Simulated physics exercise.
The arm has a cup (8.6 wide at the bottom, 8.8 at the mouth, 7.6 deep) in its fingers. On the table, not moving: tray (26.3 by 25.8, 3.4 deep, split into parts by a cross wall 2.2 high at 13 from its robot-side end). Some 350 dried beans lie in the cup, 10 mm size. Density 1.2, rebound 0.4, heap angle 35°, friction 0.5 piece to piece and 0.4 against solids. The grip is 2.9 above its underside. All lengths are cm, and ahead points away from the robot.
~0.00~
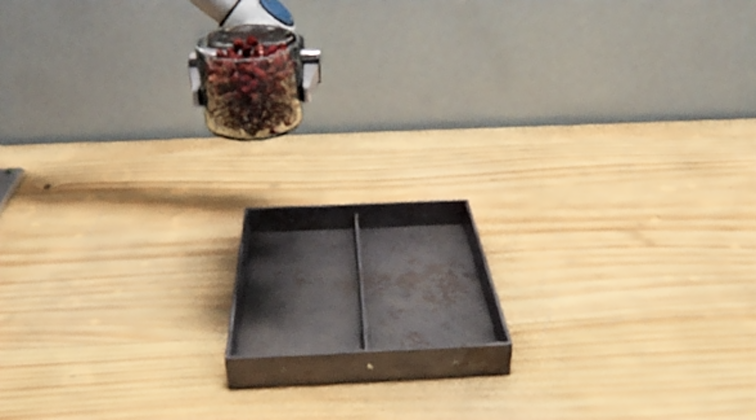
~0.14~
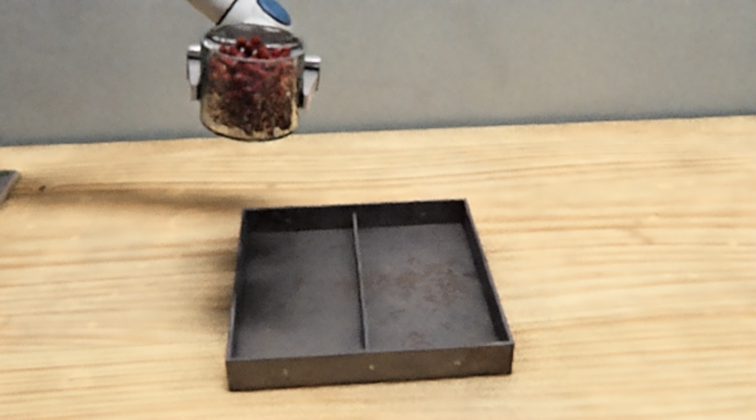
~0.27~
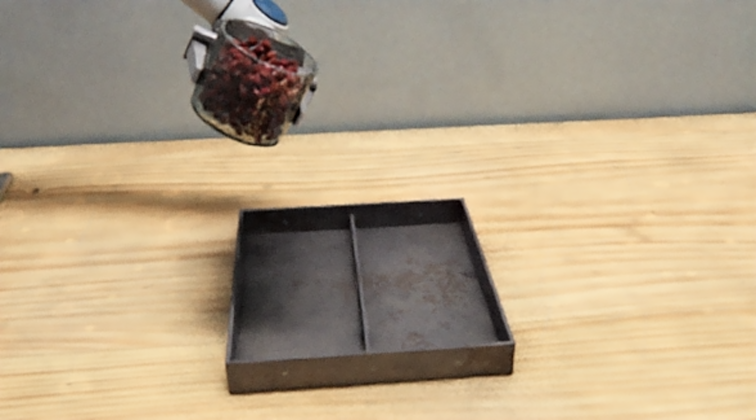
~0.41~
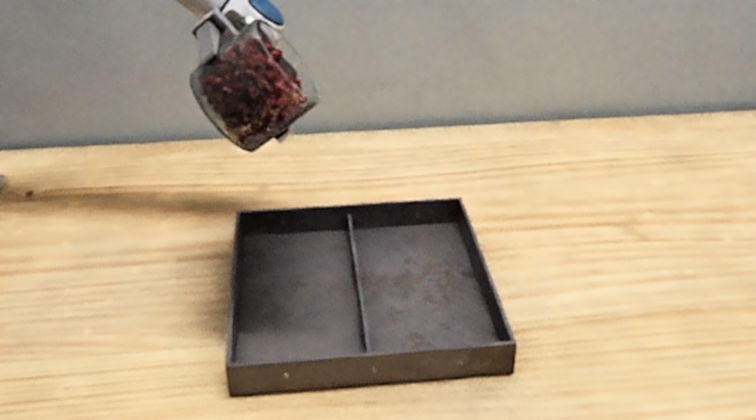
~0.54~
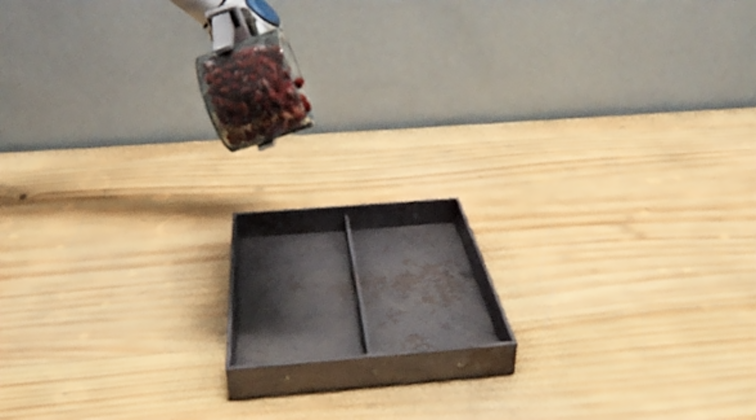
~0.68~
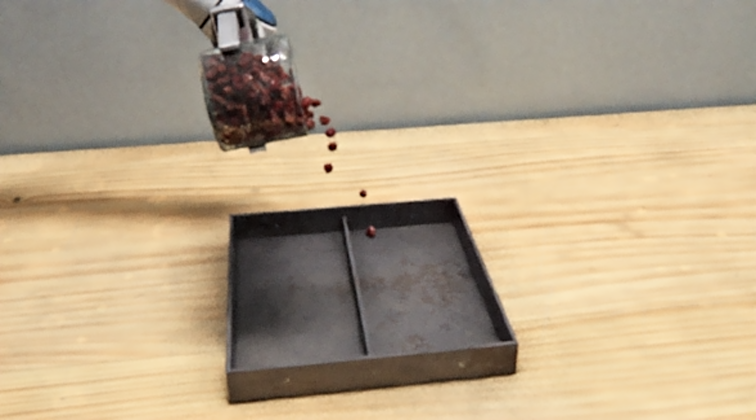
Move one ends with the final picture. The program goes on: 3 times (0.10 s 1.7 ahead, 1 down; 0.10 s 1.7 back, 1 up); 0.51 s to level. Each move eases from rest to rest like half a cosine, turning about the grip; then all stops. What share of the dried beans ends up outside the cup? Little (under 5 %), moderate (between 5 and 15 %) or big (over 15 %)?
A big share, over 15 %, ends outside the cup.
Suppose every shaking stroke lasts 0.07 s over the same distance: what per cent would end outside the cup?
Then about 45 per cent.
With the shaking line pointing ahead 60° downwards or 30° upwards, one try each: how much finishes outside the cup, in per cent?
About 15 and 55 per cent.
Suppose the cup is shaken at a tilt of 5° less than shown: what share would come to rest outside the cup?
Then about 25 per cent.
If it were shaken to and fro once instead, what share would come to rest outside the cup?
It would be near 20 per cent.
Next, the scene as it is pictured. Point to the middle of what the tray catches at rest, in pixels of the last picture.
At about (394, 287).
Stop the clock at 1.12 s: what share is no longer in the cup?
Near 25 per cent so far.
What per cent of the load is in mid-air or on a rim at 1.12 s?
Roughly 8 per cent.
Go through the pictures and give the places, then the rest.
The first frame shows the cup middle at (251, 83), level; upper third of the load around (250, 69), from x 205 to 295, top at y 40; 353 in the cup.
The second frame shows the cup middle at (252, 83), tilted 8° forward; upper third of the load around (249, 69), from x 210 to 295, top at y 40.
The third frame shows the cup middle at (253, 85), tilted 28° forward; upper third of the load around (244, 68), from x 205 to 300, top at y 40.
The fourth frame shows the cup middle at (255, 88), tilted 53° forward; upper third of the load around (242, 68), from x 205 to 300, top at y 40.
The fifth frame shows the cup middle at (255, 92), tilted 73° forward; upper third of the load around (242, 71), from x 210 to 305, top at y 50.
The sixth frame shows the cup middle at (254, 94), tilted 81° forward; upper third of the load around (238, 79), from x 210 to 370, top at y 55; 348 in the cup, 1 in the far-side part, 4 in flight or on a rim.
After 1.12 s, tilted 81° forward, highest piece 26 above the table; 262 in the cup, 50 in the far-side part, 14 in the robot-side part, 27 in flight or on a rim.
After 1.57 s, tilted 32° forward, highest piece 27 above the table; 223 in the cup, 92 in the far-side part, 36 in the robot-side part, 2 in flight or on a rim.
After 1.99 s, level, highest piece 29 above the table; 223 in the cup, 94 in the far-side part, 36 in the robot-side part.
After 3.04 s, level, highest piece 29 above the table; 223 in the cup, 94 in the far-side part, 36 in the robot-side part.
In the end, 223 in the cup, 94 in the far-side part, 36 in the robot-side part. That is 37 % outside the cup.
